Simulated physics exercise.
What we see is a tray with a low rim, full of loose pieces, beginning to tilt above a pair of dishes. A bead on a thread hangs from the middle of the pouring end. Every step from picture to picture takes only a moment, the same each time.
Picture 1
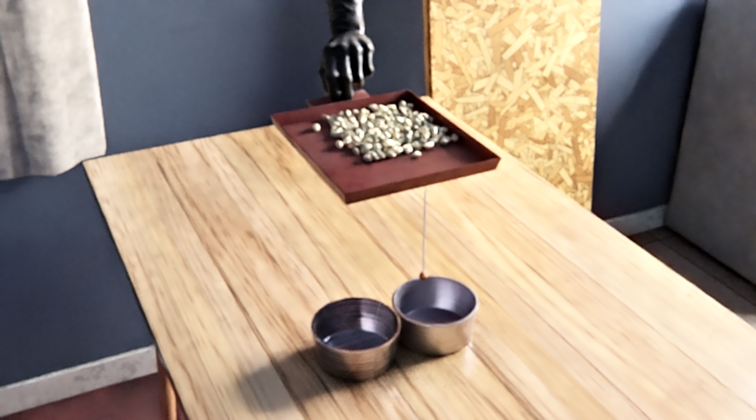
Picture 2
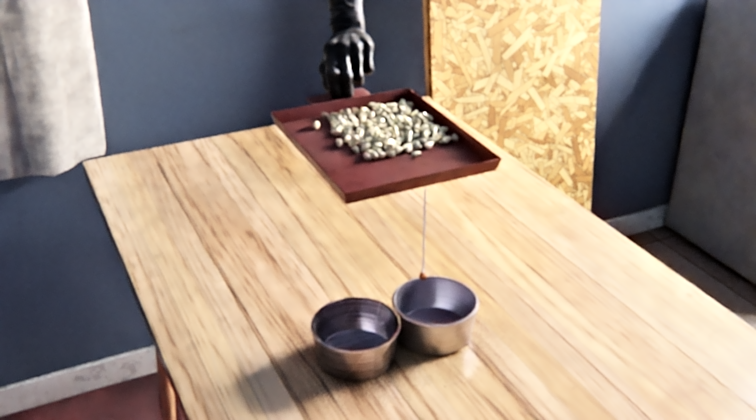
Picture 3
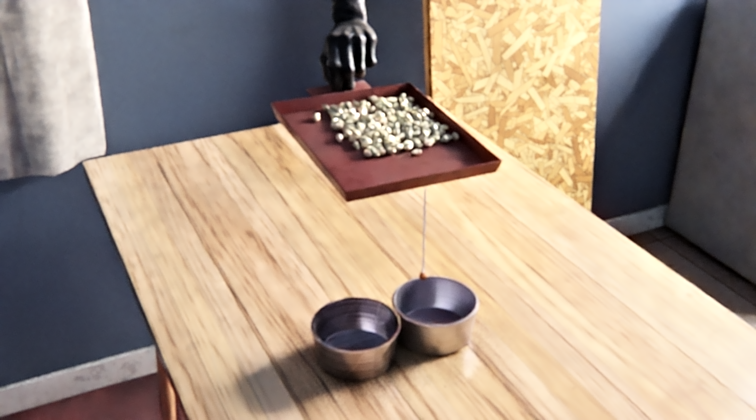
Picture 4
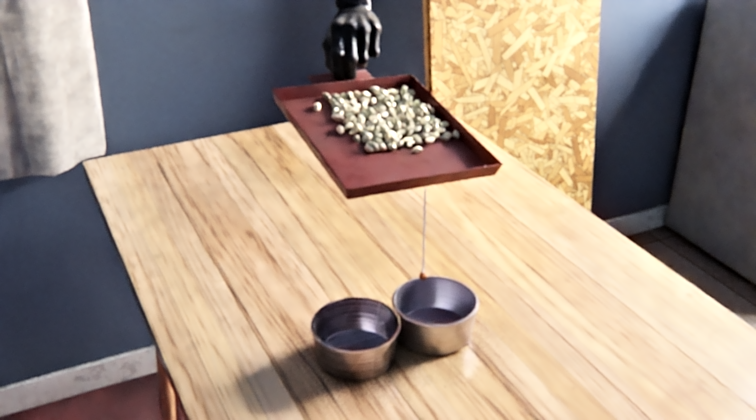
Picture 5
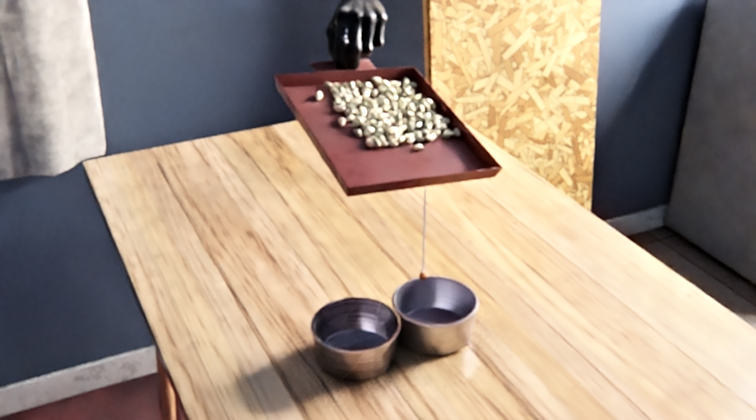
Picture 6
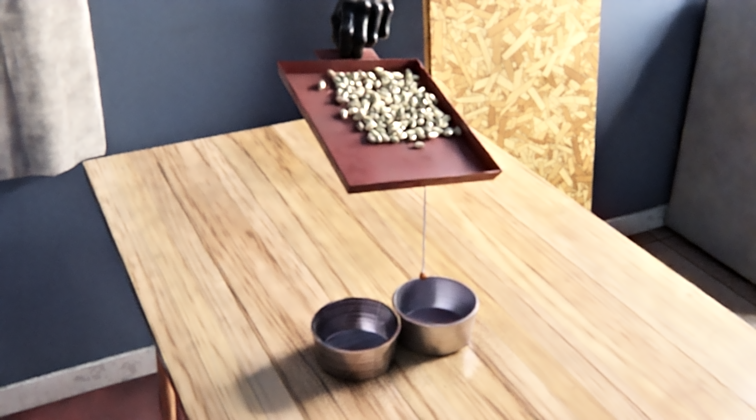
A black hand raising the back of a red tray of white beans, tilting it toward the viewer above two metal bowls.
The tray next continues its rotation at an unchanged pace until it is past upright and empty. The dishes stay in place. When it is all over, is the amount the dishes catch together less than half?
Yes, they hold less than half.
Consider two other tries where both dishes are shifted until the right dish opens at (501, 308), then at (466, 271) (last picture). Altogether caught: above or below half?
First shift, a minority share; second shift, a majority share.
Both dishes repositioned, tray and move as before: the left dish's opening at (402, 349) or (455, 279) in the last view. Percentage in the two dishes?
Close to 0 in a hundred, then close to 80 in a hundred.
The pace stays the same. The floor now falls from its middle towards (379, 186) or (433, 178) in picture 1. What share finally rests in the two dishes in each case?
90 % then 40 %, roughly.
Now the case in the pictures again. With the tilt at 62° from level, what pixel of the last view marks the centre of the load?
About (460, 149).
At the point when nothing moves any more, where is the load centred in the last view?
(496, 305).
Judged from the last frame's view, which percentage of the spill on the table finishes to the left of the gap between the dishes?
About 0 %.
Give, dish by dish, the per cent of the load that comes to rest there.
Left dish around 0, right dish around 20, both in a hundred.
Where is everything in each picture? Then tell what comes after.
The first picture shows corners of the pouring end at (347, 191) and (497, 157), level; middle of the load at (382, 128), white beans; left dish at (374, 361); right dish at (455, 336); bead on its thread at (423, 276).
The second picture shows corners of the pouring end at (347, 190) and (497, 157), level; middle of the load at (382, 127).
The third picture shows corners of the pouring end at (347, 189) and (497, 159), tipped barely, lowest at the right corner; middle of the load at (382, 122).
The fourth picture shows corners of the pouring end at (349, 186) and (498, 162), tipped a little, lowest at the right corner; middle of the load at (383, 115).
The fifth picture shows corners of the pouring end at (350, 184) and (498, 166), tipped a little, lowest at the right corner; middle of the load at (385, 108).
The sixth picture shows corners of the pouring end at (352, 182) and (498, 169), tipped clearly, lowest at the right corner; middle of the load at (387, 102); left dish at (374, 361); right dish at (455, 336).
Soon after the last picture, tray tipped steeply; nearly all on the tray; a small part in the air.
A little later, tray tipped right over; most on the tray; a stray few in the right dish; about a quarter outside both; a stray few in the air.
Later still, tray tipped past a quarter turn; about a quarter in the right dish; most outside both.
At rest, tray tipped past a quarter turn; none in the left dish; about a quarter in the right dish; most outside both.
